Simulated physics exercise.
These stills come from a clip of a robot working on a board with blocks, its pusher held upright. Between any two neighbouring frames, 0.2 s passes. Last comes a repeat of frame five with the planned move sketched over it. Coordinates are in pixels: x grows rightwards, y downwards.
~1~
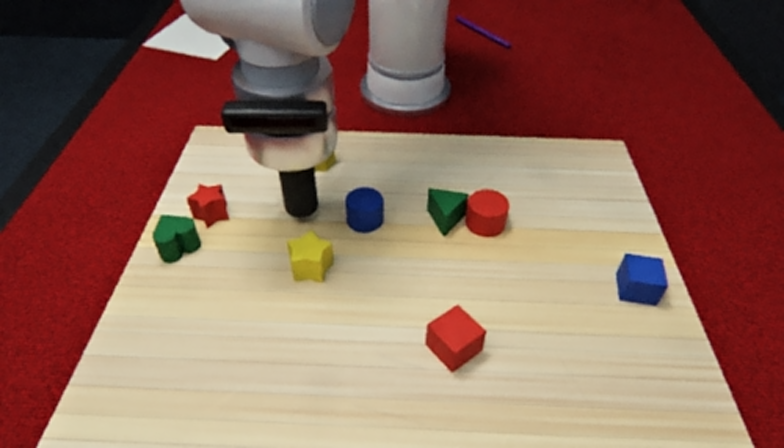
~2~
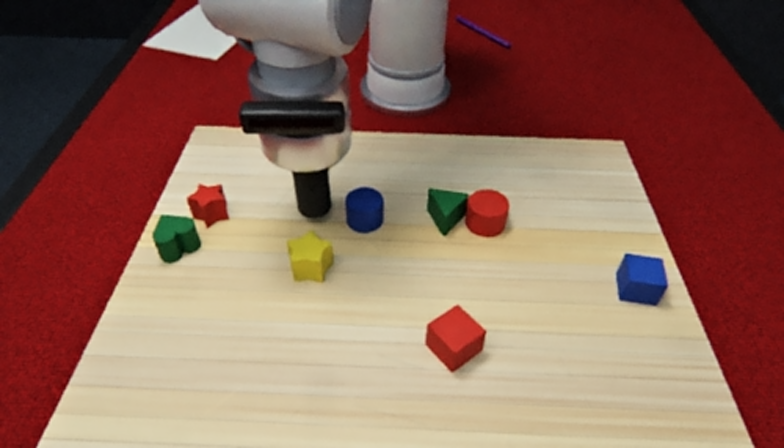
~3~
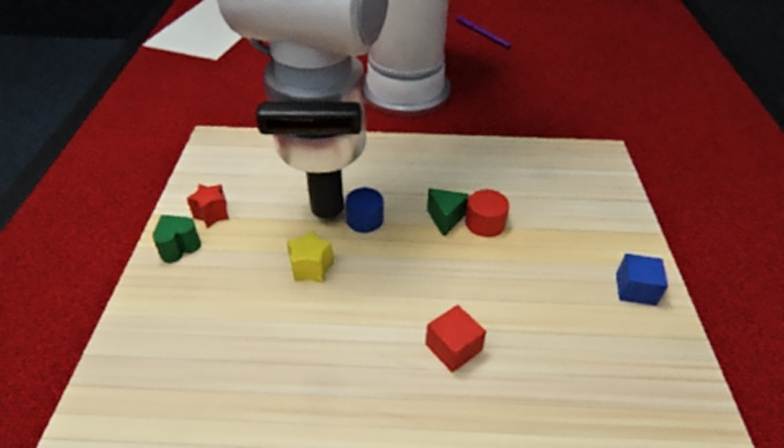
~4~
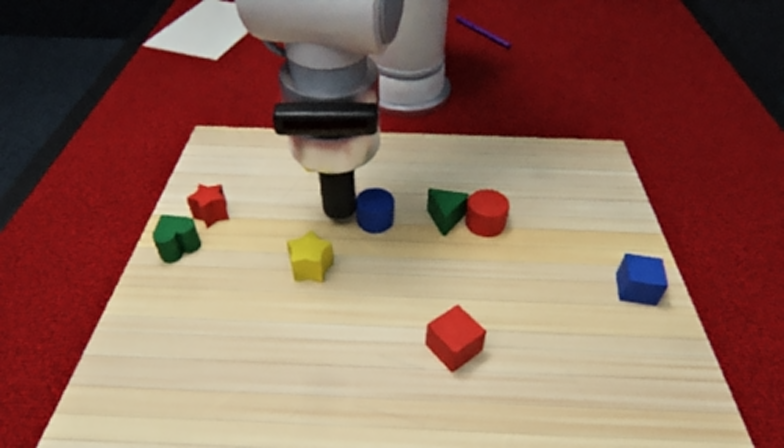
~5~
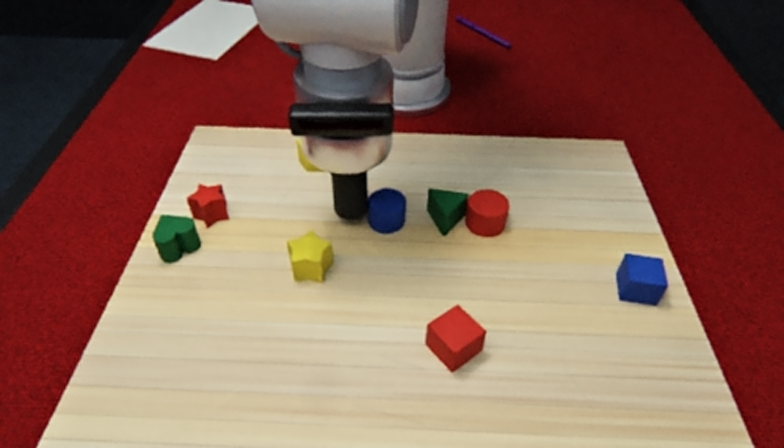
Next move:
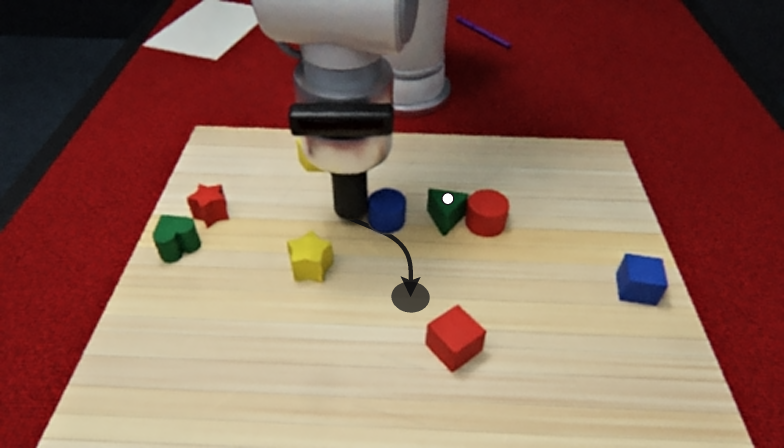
The footage shows a robot arm with a black pusher moving right across a wooden board of coloured blocks, reaching the blue circular block and nudging it slightly right toward the green triangular block, while the other blocks stay still.
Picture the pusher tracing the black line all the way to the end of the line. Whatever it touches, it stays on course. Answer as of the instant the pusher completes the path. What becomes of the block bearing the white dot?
The push reaches it.
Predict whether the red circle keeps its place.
Its place stays the same.
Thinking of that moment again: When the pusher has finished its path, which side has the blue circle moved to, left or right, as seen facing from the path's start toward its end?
Answer: Leftward.
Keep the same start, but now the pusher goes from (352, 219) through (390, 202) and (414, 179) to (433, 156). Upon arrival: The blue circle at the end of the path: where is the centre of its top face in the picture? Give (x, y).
So, by the moment the path ends, you'll find the top centre of the blue circle at (419, 197).
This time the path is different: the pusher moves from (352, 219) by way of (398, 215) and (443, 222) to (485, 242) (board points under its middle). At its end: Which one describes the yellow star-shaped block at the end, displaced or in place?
Not moved.
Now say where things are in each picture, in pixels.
In the first picture, tip of the pusher at (302, 207), middles of tops, blue circle at (364, 199), green triangular block at (448, 199), red square block at (457, 327), red circle at (489, 202).
In the second picture, pusher at (315, 208), nothing pushed.
In the third picture, pusher at (327, 208), nothing pushed.
In the fourth picture, pusher at (339, 209), blue circle at (375, 199).
In the fifth picture, pusher at (351, 209), blue circle at (387, 200), green triangular block at (448, 199), red square block at (457, 327), red circle at (489, 202).
The line goes from (352, 219) via (387, 234) and (410, 261), ending at (411, 297); the dot is on the green triangular block.
The first path, step by step. One third of the way, pusher at (388, 225); blue circle at (422, 203); green triangular block at (451, 197).
Two thirds of the way, pusher at (410, 253); blue circle at (429, 206); green triangular block at (455, 194).
At the end, pusher at (411, 287); blue circle at (429, 206); green triangular block at (455, 194); red square block unmoved; red circle unmoved.
